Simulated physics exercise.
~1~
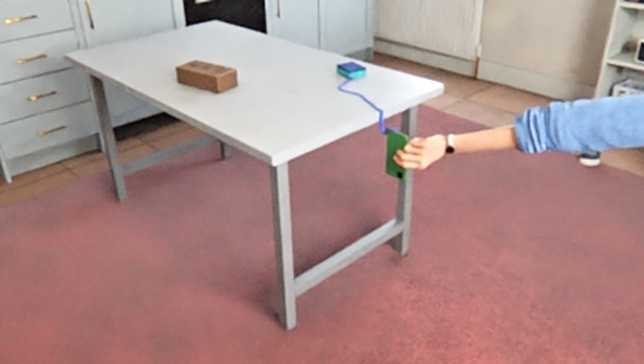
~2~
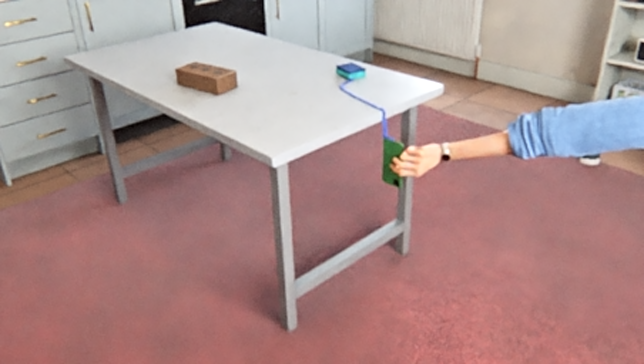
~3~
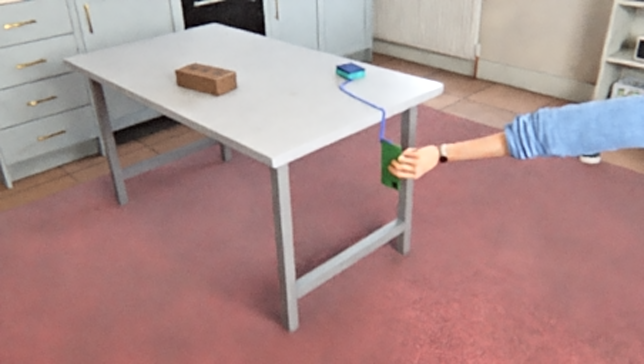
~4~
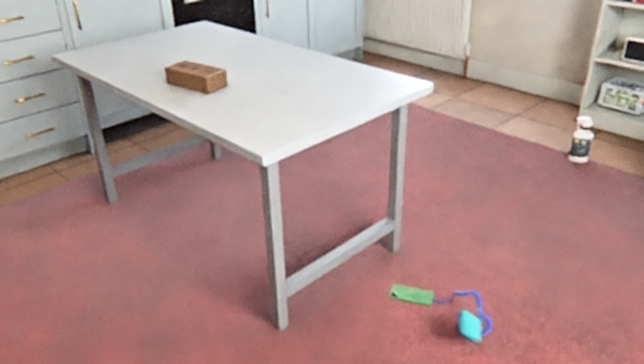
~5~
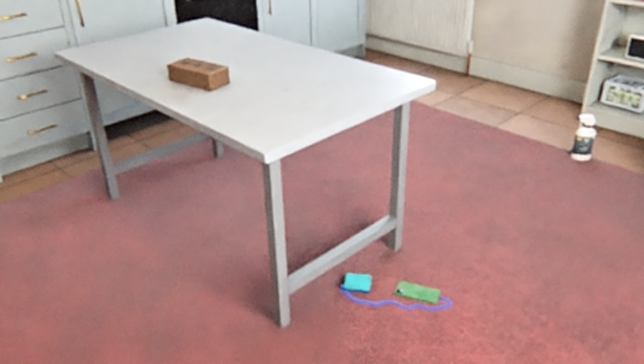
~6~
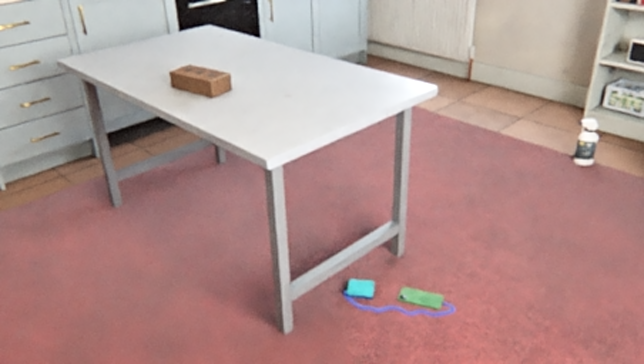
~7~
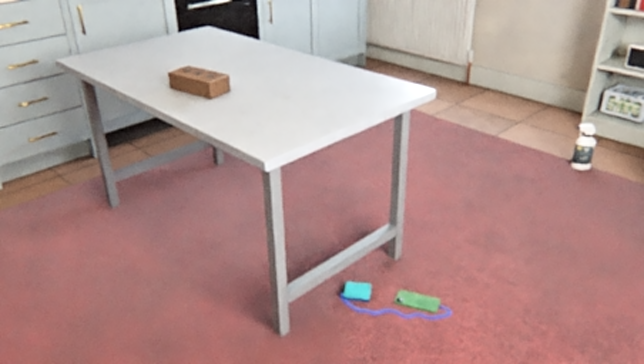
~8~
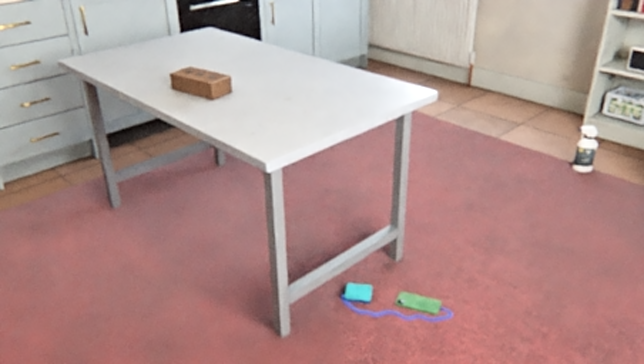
The footage shows a hand holding a green phone beside a table, a blue ribbon linking it to a sponge on top near a brick. The hand lets go, the phone drops and the sponge is pulled off, and both come to rest on the red floor while the brick stays put.
